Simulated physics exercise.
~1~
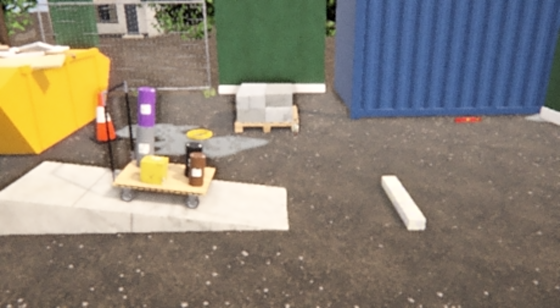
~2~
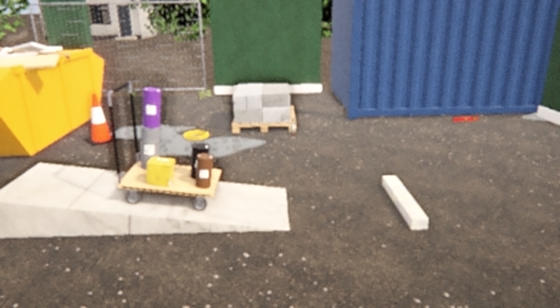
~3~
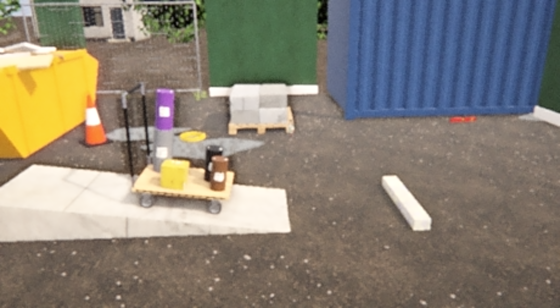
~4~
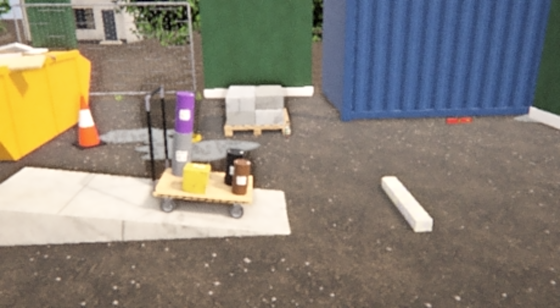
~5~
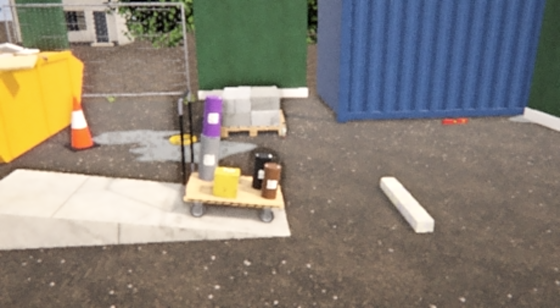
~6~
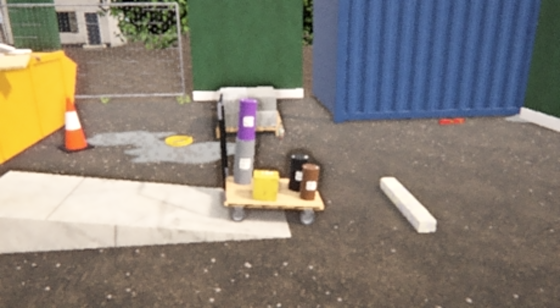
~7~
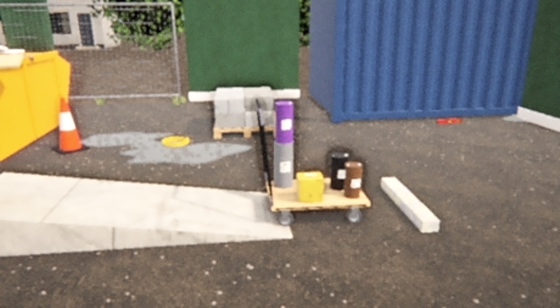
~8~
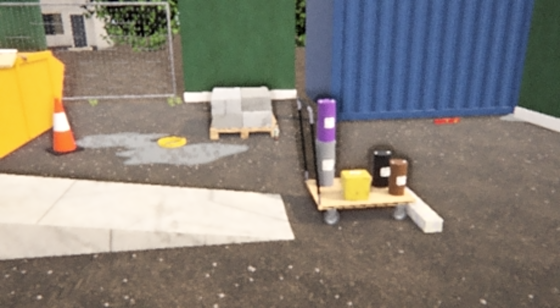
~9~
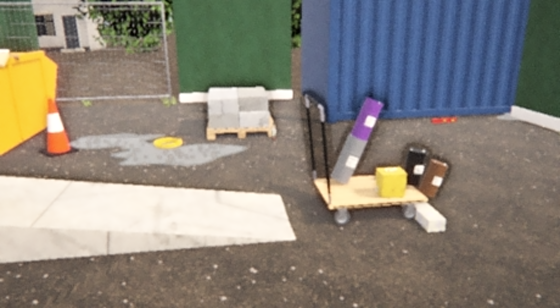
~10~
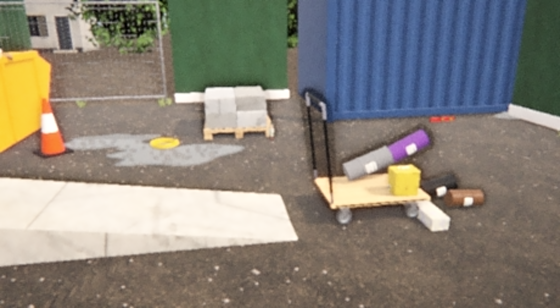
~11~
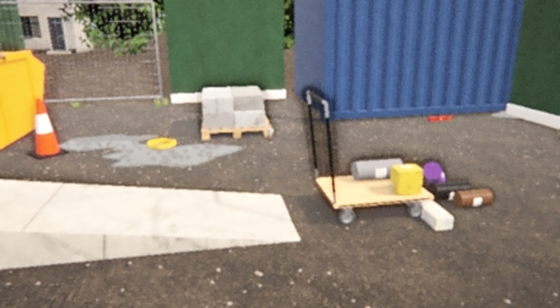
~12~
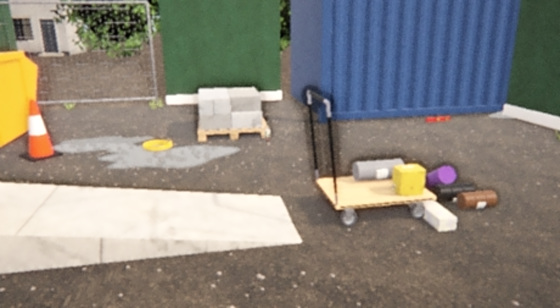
A loaded trolley rolls right down a ramp, hits a kerb, and three canisters topple off.
